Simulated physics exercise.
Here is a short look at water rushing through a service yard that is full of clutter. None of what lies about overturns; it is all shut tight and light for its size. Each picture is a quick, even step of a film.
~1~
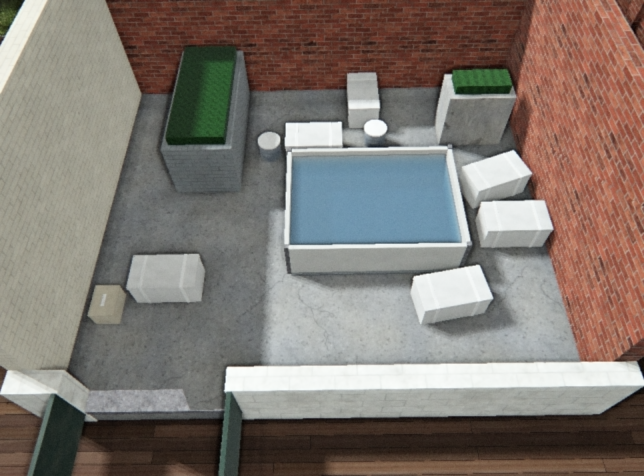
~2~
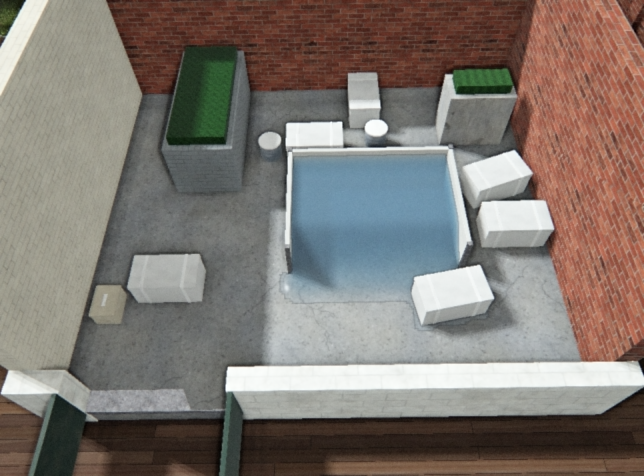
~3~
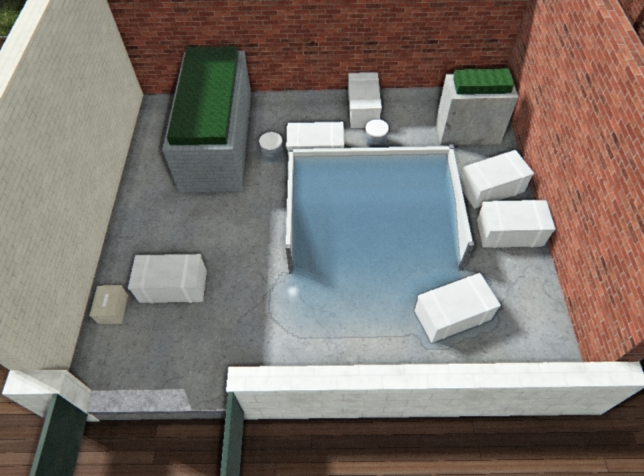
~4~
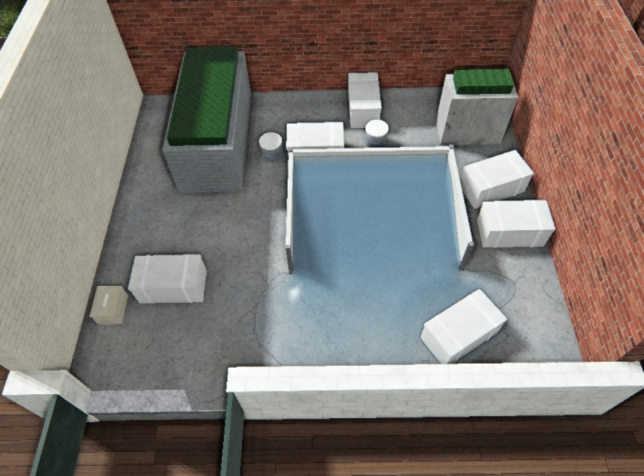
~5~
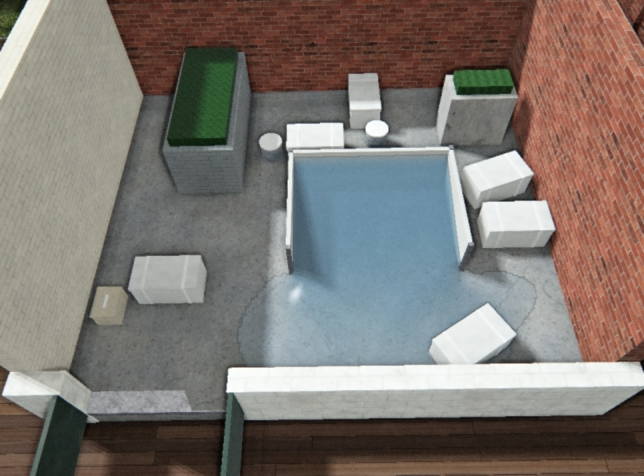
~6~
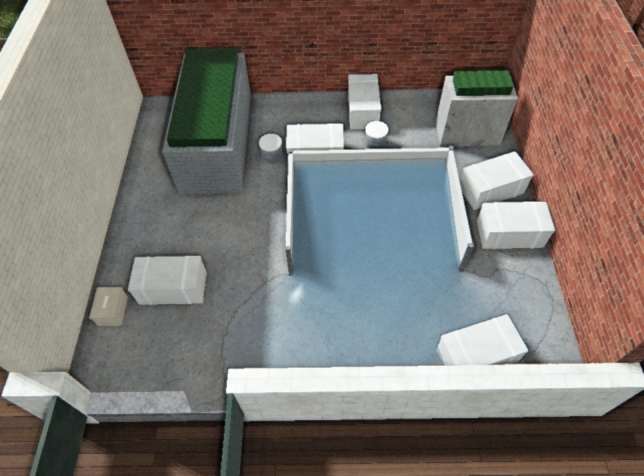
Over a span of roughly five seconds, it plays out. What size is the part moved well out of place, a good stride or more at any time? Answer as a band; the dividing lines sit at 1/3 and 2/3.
1/3 to 2/3.
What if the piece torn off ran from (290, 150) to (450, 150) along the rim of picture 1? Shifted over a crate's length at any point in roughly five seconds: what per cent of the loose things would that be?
60 per cent or thereabouts.
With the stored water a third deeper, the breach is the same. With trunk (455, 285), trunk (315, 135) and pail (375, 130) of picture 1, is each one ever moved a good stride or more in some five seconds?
Going through them in turn, I'd say got there, then never got there, then never got there.
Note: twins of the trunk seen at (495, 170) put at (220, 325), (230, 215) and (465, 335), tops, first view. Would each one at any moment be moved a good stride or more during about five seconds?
Taking them one at a time: Goes the distance; falls short; goes the distance.
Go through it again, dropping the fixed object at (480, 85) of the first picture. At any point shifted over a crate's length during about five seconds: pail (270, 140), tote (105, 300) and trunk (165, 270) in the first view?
First object never went far; second object was driven off; third object was driven off.
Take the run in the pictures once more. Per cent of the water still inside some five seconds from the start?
That comes to roughly 90 parts in a hundred.
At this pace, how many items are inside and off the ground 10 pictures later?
The answer is 1.
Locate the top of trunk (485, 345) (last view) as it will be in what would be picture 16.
Look for it near pixel (544, 290).
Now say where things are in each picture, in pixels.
A trunk at (453, 287), on the bottom; a trunk at (164, 271) rests on the ground; 0 of 10 have shifted, in the first picture.
A trunk at (454, 288) rests on the ground; a trunk at (164, 271) rests on the ground; 0 of 10 have shifted, in the second picture.
A trunk at (459, 300) rests on the ground, close to its start; a trunk at (165, 271) rests on the ground; 1 of 10 have shifted, in the third picture.
A trunk at (466, 321) rests on the ground, a stride from its start; a trunk at (165, 271) rests on the ground; 1 of 10 have shifted, in the fourth picture.
A trunk at (475, 337), on the bottom, a stride from its start; a trunk at (165, 272), on the bottom; 1 of 10 have shifted, in the fifth picture.
A trunk at (485, 343) rests on the ground, a stride from its start; a trunk at (165, 273), on the bottom; 1 of 10 have shifted, in the sixth picture.
A moment on, 1 of 10 are well off their spots; 1 afloat.
Next, 1 of 10 are well off their spots; 1 afloat.
Later, 5 of 10 are well off their spots; 2 afloat.
In the end, 6 of 10 are well off their spots, and 6 have been at some point; 3 afloat.
